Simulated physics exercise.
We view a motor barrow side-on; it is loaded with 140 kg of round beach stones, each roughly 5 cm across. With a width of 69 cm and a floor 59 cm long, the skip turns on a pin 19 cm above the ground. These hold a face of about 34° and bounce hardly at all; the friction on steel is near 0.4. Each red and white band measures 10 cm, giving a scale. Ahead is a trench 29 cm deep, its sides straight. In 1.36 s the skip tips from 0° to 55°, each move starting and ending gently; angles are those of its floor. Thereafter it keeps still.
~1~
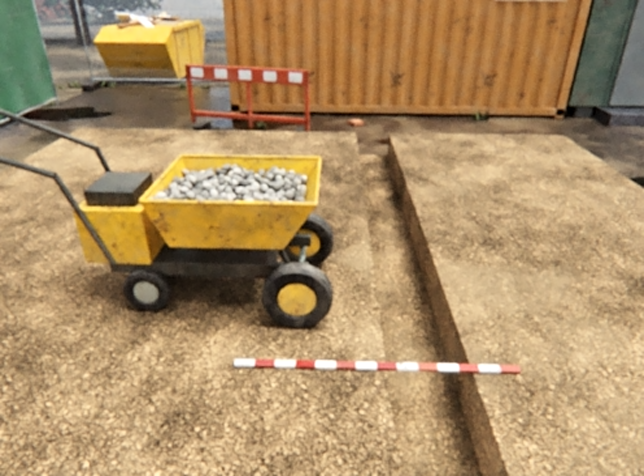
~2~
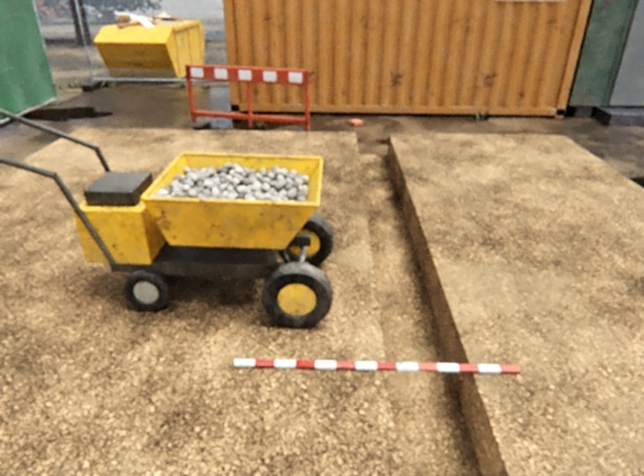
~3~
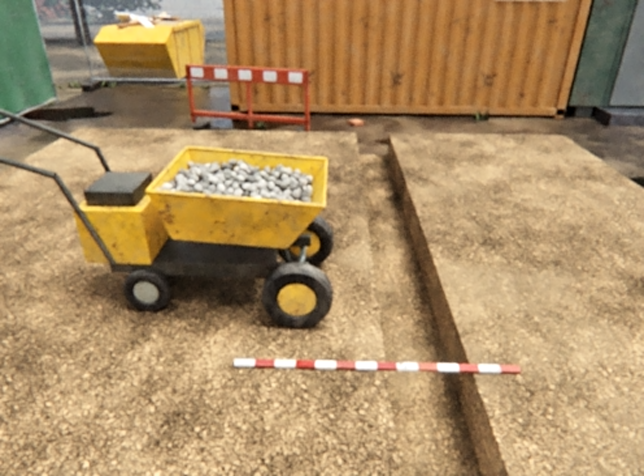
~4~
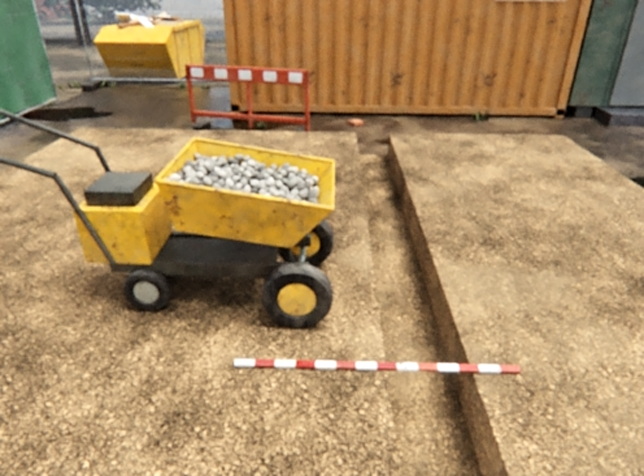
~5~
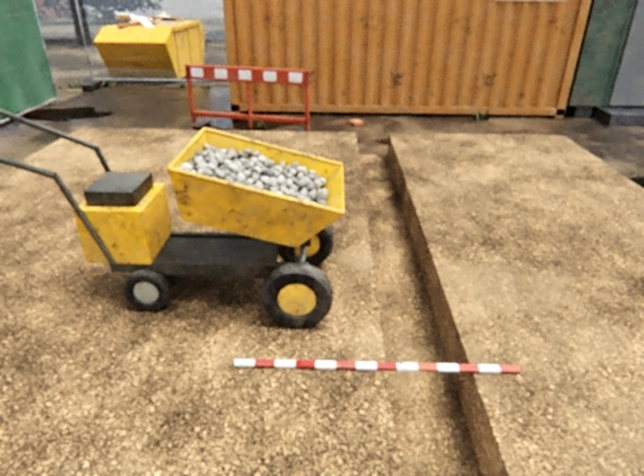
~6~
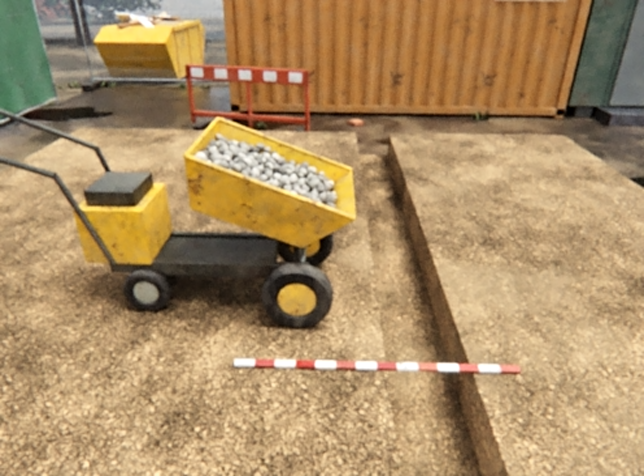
On a gravelly yard in front of an orange container, a yellow motor barrow loaded with grey stones stands left of a narrow trench. Its skip, level at first, begins to tilt slowly toward the right, then leans further, its rear rising clear of the black chassis while the wheels stay still.
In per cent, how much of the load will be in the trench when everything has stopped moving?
Around 49 per cent of it.
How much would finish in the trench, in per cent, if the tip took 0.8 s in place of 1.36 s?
In that case some 40 per cent.
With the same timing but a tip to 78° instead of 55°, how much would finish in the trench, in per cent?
In that case near 80 per cent.
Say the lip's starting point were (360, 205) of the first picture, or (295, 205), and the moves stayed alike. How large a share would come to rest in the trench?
Roughly 25 in a hundred from the first, 50 in a hundred from the second.
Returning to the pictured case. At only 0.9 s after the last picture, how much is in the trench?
Some 15 per cent.
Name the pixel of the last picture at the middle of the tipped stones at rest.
About (416, 329).
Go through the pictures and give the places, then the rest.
Lip at (316, 205), floor tilted 0°, highest stones at (235, 179), in the first frame.
The skip is at 1°, its lip at (318, 205); the top of the load is at (231, 177), in the second frame.
Lip at (324, 206), floor tilted 4°, highest stones at (216, 173), in the third frame.
Lip at (333, 209), floor tilted 9°, highest stones at (212, 164), in the fourth frame.
The skip is at 14°, its lip at (344, 213); the top of the load is at (213, 155), in the fifth frame.
Lip at (355, 219), floor tilted 21°, highest stones at (221, 148), in the sixth frame.
Then, 0.4 s after the last picture the floor is at 46°, 100 % in the skip; the foremost stones are at (376, 224).
Then, 0.9 s after the last picture the floor is at 55°, 85 % in the skip, 15 % in the trench; the foremost stones are at (448, 317).
Then, 1.2 s after the last picture the floor is at 55°, 65 % in the skip, 31 % in the trench, 4 % past the trench; the foremost stones are at (516, 309).
Then, 3.2 s after the last picture the floor is at 55°, 47 % in the skip, 49 % in the trench, 4 % past the trench; the foremost stones are at (605, 318).
